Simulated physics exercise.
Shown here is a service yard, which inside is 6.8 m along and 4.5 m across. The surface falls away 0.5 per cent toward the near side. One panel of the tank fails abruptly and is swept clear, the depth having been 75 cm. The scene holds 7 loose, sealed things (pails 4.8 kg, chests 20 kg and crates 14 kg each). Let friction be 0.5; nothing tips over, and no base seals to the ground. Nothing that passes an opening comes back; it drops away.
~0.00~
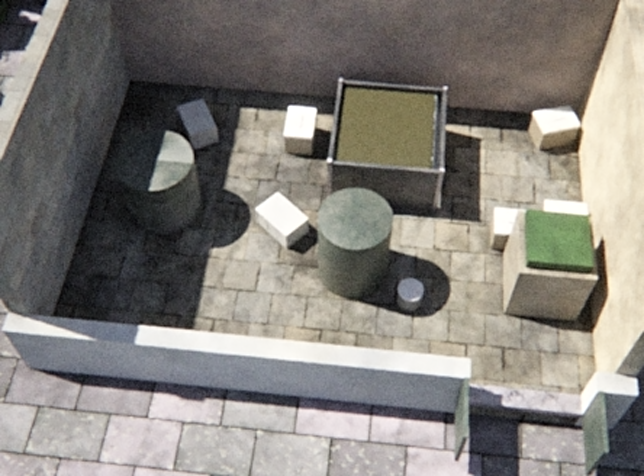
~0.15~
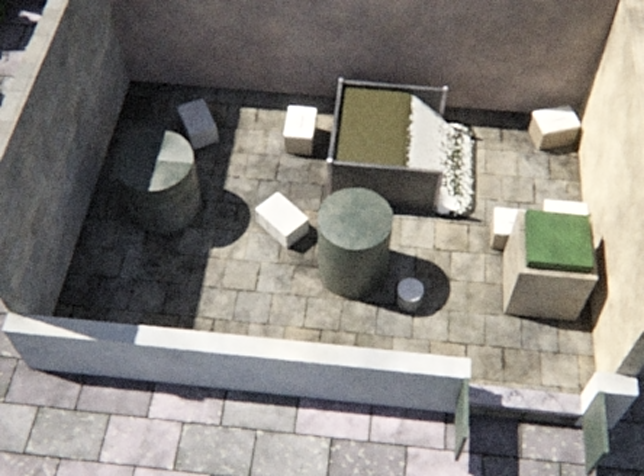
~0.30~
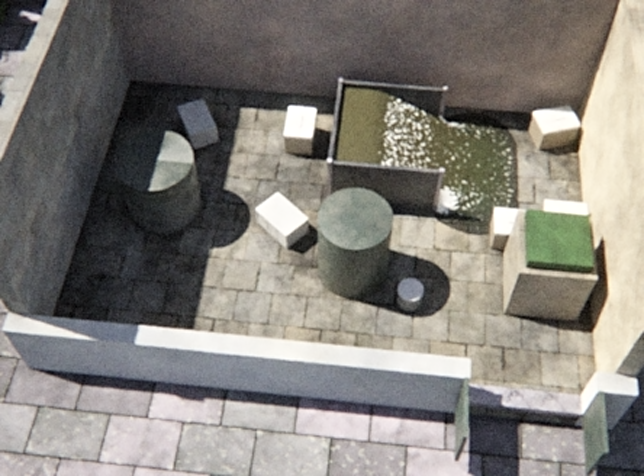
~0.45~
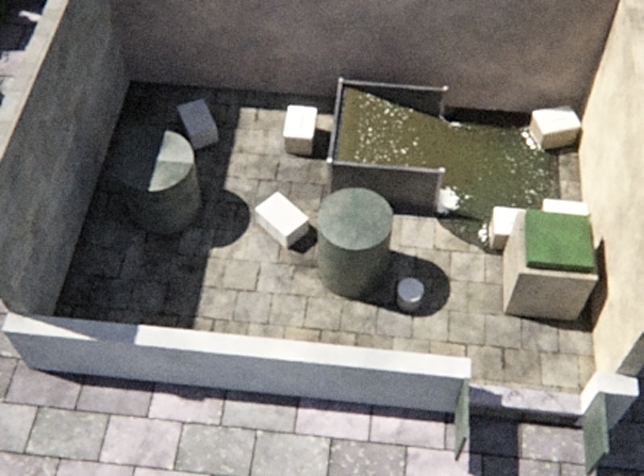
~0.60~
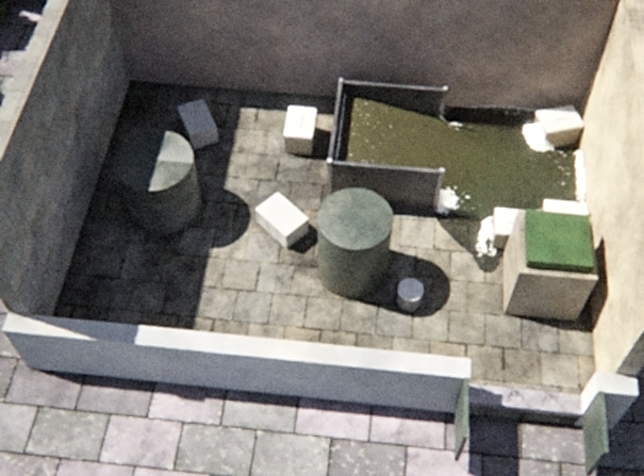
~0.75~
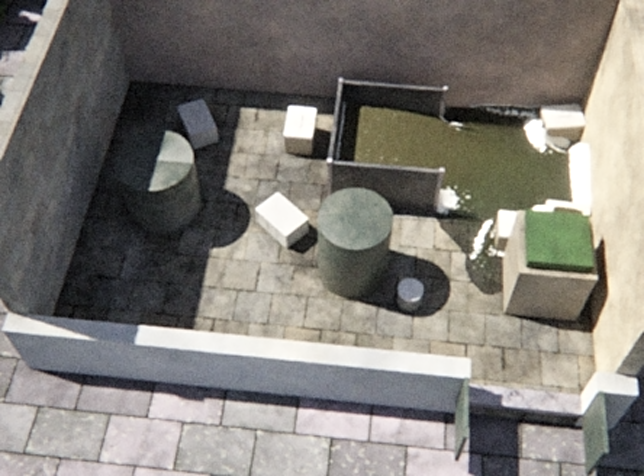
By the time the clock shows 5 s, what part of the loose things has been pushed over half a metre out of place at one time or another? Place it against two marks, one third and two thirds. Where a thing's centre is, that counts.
Centre band.
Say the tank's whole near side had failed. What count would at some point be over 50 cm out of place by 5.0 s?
Count: 2.
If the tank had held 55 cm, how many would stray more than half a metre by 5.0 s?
With that change, 3 of them.
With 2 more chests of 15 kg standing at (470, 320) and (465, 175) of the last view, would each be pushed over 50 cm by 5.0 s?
In that order: Short of it, over.
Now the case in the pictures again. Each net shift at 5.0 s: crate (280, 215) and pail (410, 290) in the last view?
In that order: 0 cm, 200 cm.
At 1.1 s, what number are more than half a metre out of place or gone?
At that moment it comes to 0.
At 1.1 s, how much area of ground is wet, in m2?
Close to 8.0 m2, I'd say.
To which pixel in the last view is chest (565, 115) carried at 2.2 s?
Roughly (534, 122) in the same view.
After 1.1 s 0 of 7 are over 50 cm from their spots; 3 afloat.
After 2.2 s 1 of 7 are over 50 cm from their spots; 2 afloat.
After 3.5 s 4 of 7 are over 50 cm from their spots; 1 afloat.
After 5.0 s 4 of 7 are over 50 cm from their spots, and 4 have been at some point; 1 afloat.
